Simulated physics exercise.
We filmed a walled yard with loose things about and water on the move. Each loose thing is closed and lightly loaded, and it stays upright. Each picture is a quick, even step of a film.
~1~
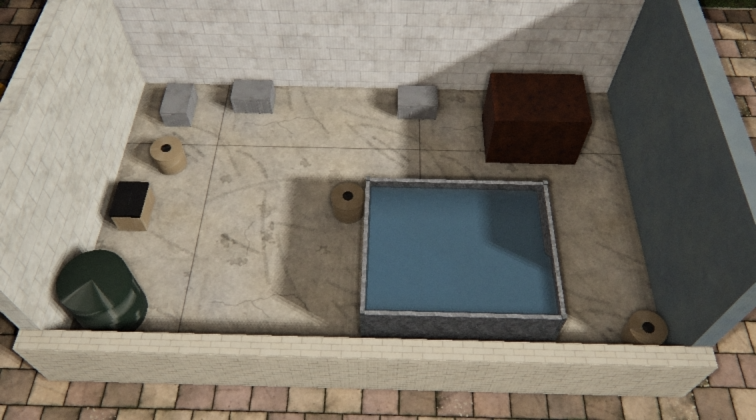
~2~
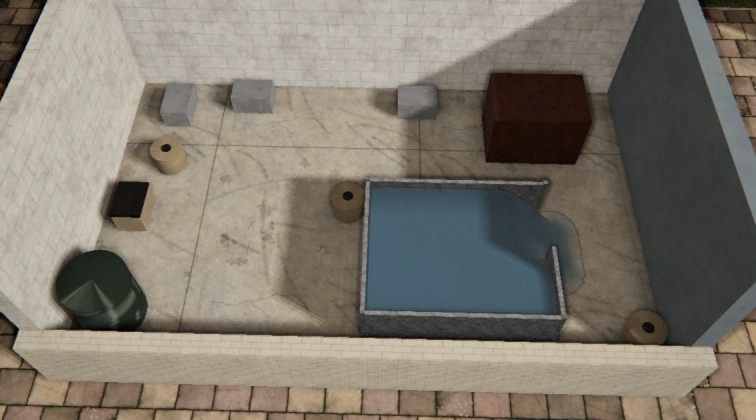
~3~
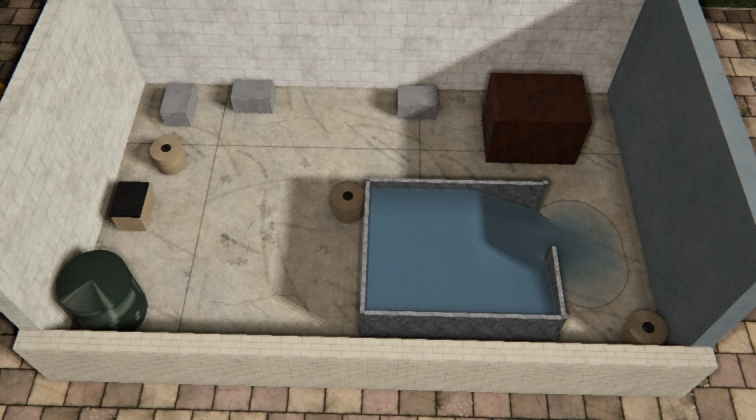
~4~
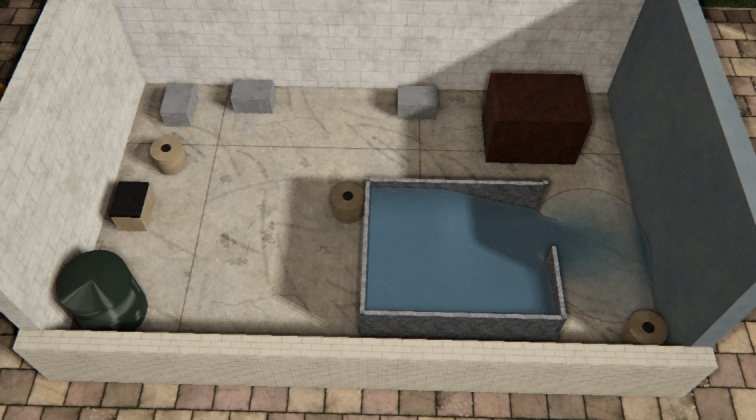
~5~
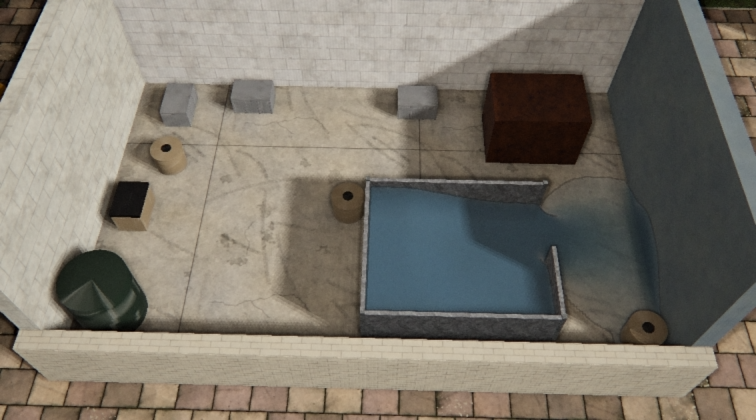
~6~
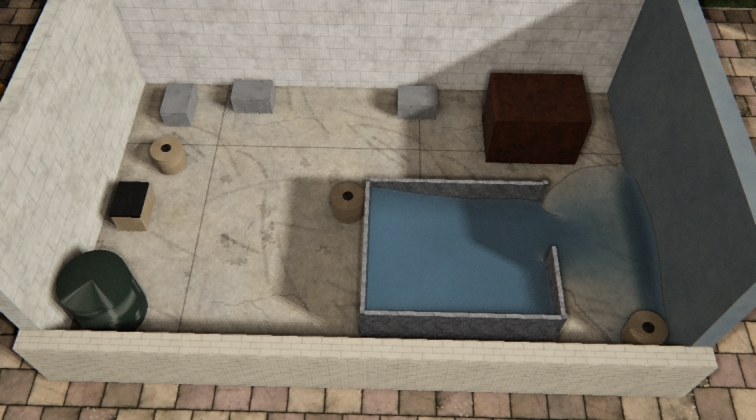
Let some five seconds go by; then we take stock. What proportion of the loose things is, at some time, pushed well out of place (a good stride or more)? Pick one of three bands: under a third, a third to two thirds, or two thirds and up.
A third to two thirds.
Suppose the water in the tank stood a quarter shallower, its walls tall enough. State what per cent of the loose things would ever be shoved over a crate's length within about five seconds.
I make it 30 per cent.
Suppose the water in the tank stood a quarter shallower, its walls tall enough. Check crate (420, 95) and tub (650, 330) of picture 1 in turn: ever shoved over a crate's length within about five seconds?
Each in sequence - carried at least that far, carried at least that far.
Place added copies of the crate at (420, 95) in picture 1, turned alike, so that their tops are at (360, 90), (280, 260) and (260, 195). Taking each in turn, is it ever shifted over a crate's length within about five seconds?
Copy one: Slides well clear; copy two: Barely shifts; copy three: Barely shifts.
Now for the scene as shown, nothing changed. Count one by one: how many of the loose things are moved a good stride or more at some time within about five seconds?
I make it 3 in total.
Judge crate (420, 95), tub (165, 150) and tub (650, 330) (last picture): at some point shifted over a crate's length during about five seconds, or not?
Listed order gives past that mark, then below that mark, and lastly past that mark.
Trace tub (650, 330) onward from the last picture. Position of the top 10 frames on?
Roughly (577, 281).
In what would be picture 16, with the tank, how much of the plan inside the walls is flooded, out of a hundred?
Roughly 35 %.
A moment on, 0 of 7 are well off their spots; 0 afloat.
Next, 1 of 7 are well off their spots; 1 afloat.
Later, 1 of 7 are well off their spots; 1 afloat.
In the end, 3 of 7 are well off their spots, and 3 have been at some point; 1 afloat.
